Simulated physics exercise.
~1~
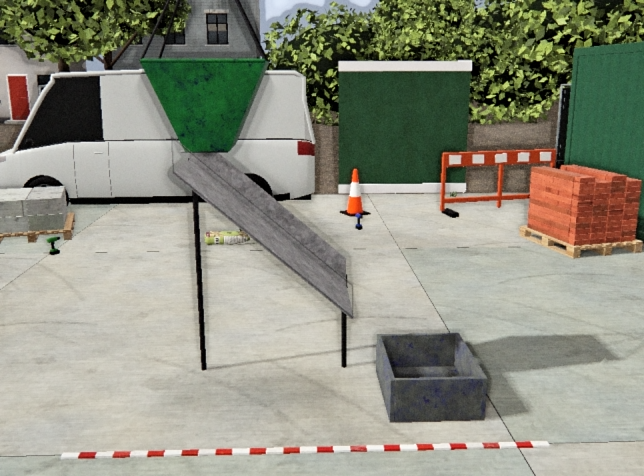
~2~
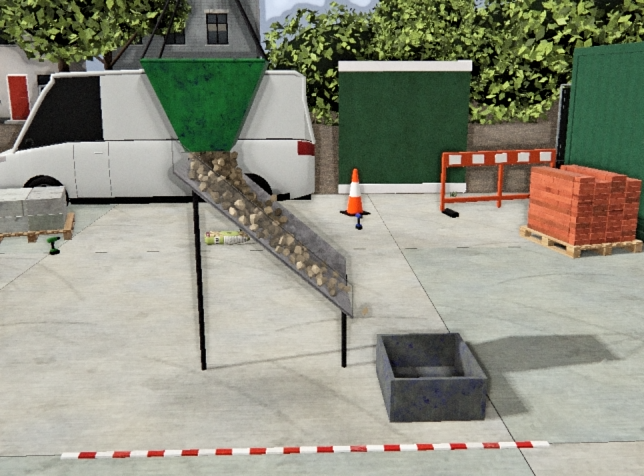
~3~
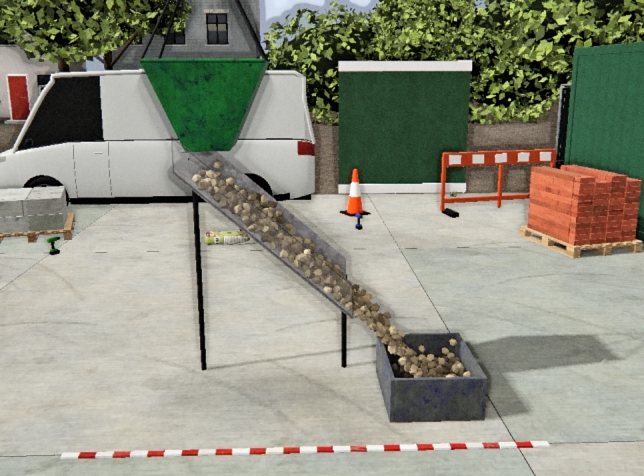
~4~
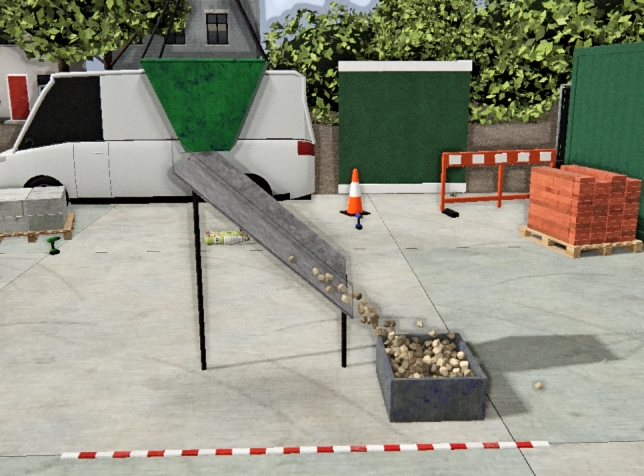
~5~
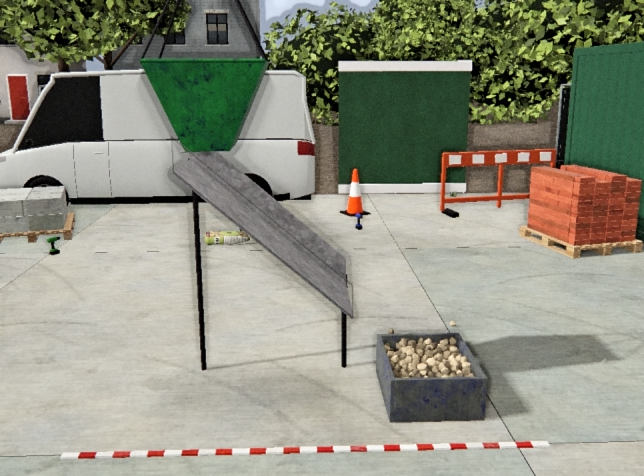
A green hopper releases stones that slide down a sloping chute and mostly fill a bin.
